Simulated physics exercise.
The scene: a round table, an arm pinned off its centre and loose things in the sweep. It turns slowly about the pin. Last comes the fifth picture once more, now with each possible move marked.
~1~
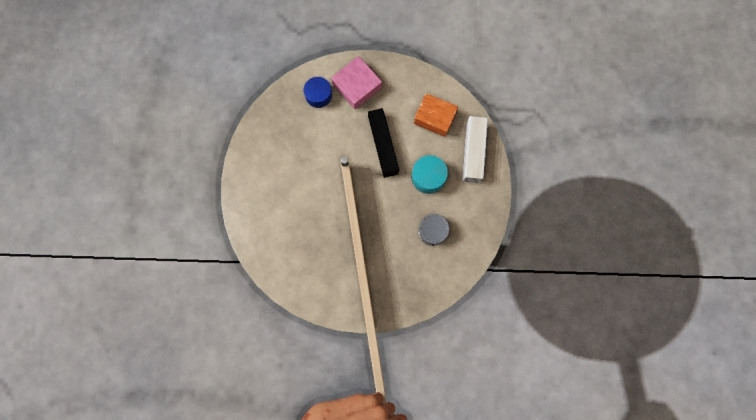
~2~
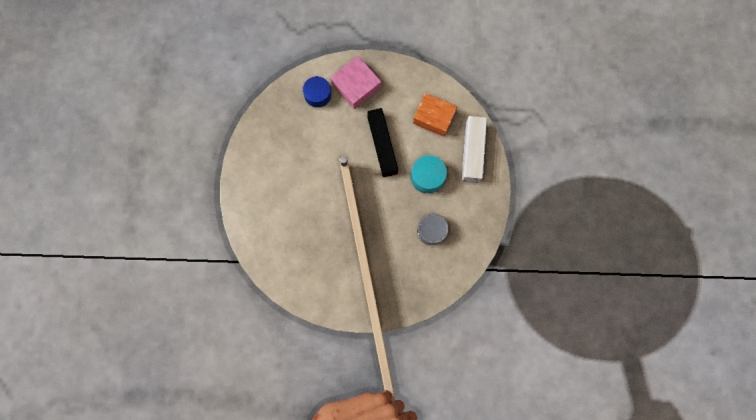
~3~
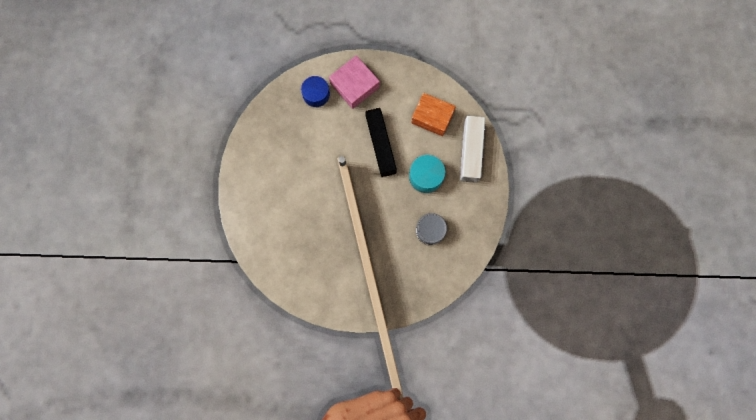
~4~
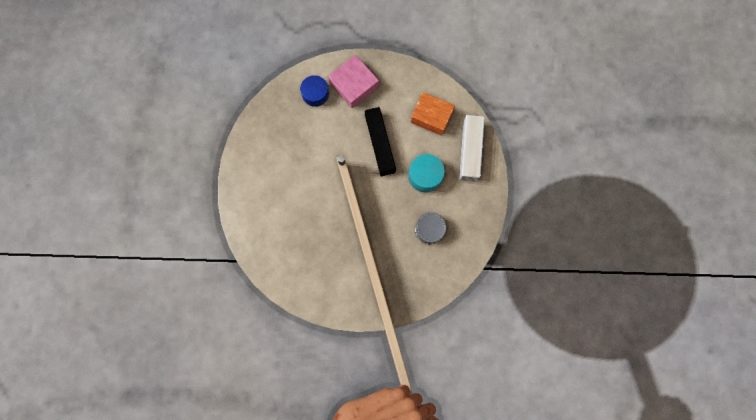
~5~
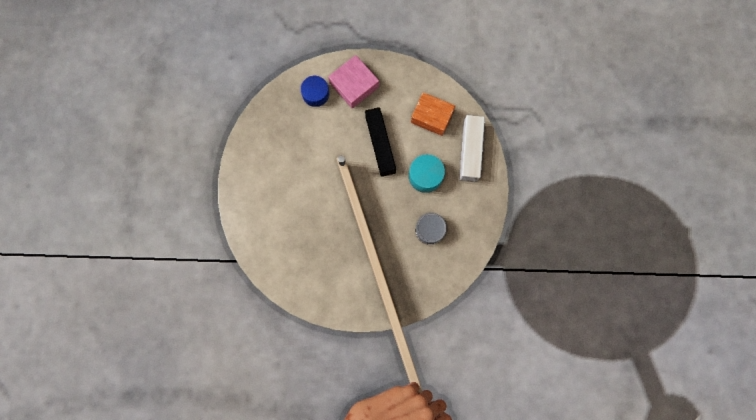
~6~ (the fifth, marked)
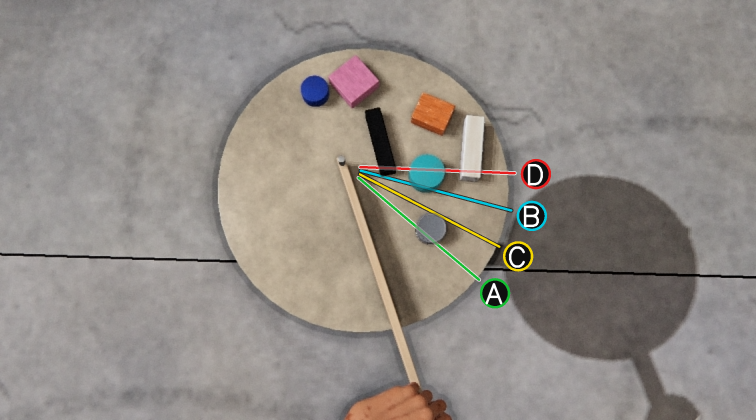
To begin with, a hand at the bottom holds a thin wooden stick lying across a round table, with colourful blocks and discs spread over the top and right. The hand then shifts slowly to the right, swinging the stick's lower end, while its tip and the pieces barely move.
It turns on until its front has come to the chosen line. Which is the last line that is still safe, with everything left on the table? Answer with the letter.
Nothing falls up to D.
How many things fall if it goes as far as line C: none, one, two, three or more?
In all, none.
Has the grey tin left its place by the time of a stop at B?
Yes.
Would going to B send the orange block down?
No.
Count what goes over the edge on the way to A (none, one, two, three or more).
By then, none.
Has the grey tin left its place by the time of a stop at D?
By then, yes.
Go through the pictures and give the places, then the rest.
In the first frame, arm (359, 254); blue tin (318, 93); white stick (475, 150).
In the second frame, arm (362, 253); pink block (356, 83).
In the third frame, arm (364, 252); black stick (381, 143).
In the fourth frame, arm (367, 250); orange block (433, 114).
In the fifth frame, arm (371, 249); white stick (472, 149); pink block (354, 82); turquoise tin (426, 174).
On the marked copy, A at (418, 228); B at (435, 191); C at (429, 210); D at (438, 170).
Taking D. A third of the way, arm (407, 228); white stick (472, 149); blue tin (315, 92).
Two thirds of the way, arm (429, 194); white stick (473, 146); grey tin (457, 190).
When it is over, arm (434, 167); white stick (483, 116); grey tin (460, 155); nothing has fallen.
As for the rest, A is safe but short; B is safe but short; C is safe but short.
